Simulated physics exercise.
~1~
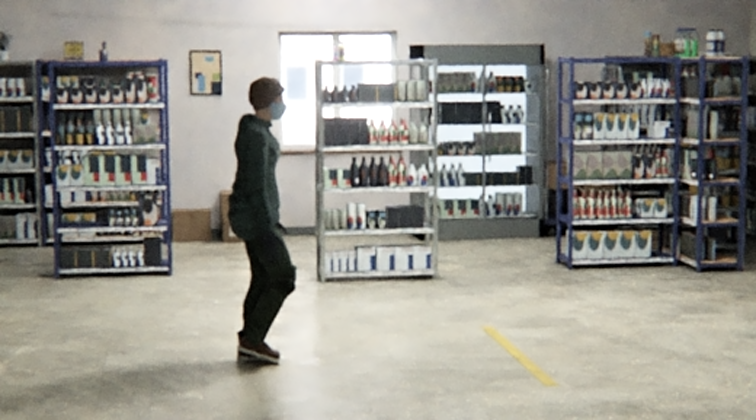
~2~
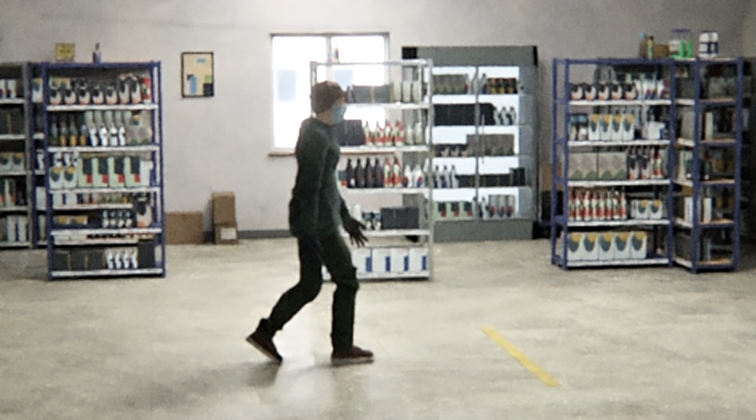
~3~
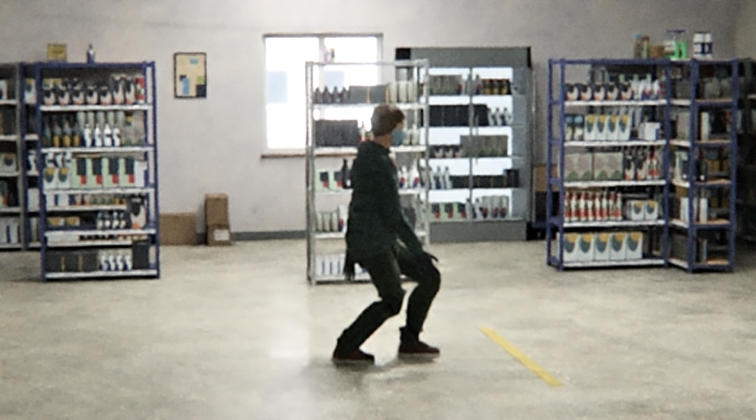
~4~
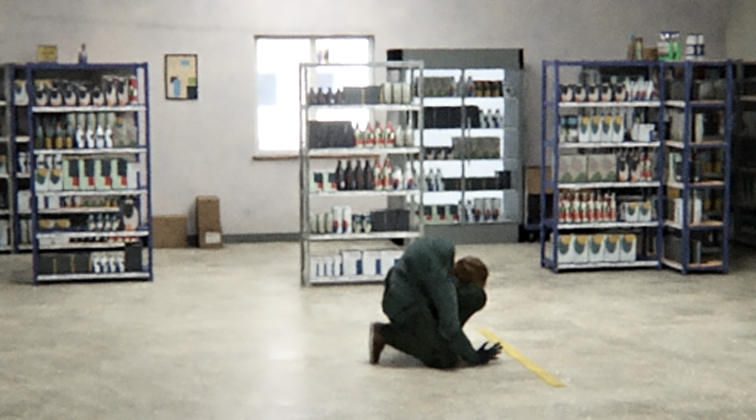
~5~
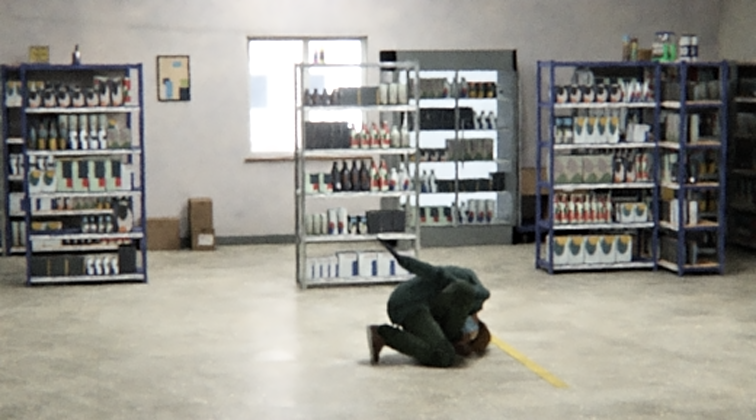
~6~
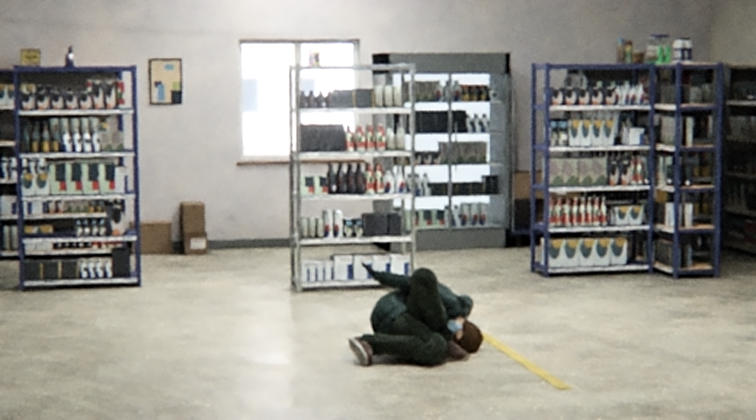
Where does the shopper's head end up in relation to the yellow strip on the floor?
The shopper's head comes to rest just short of the yellow strip, on its left side, without passing over it.
In a shop, a shopper walks right, crumples and lies just short of a yellow strip.
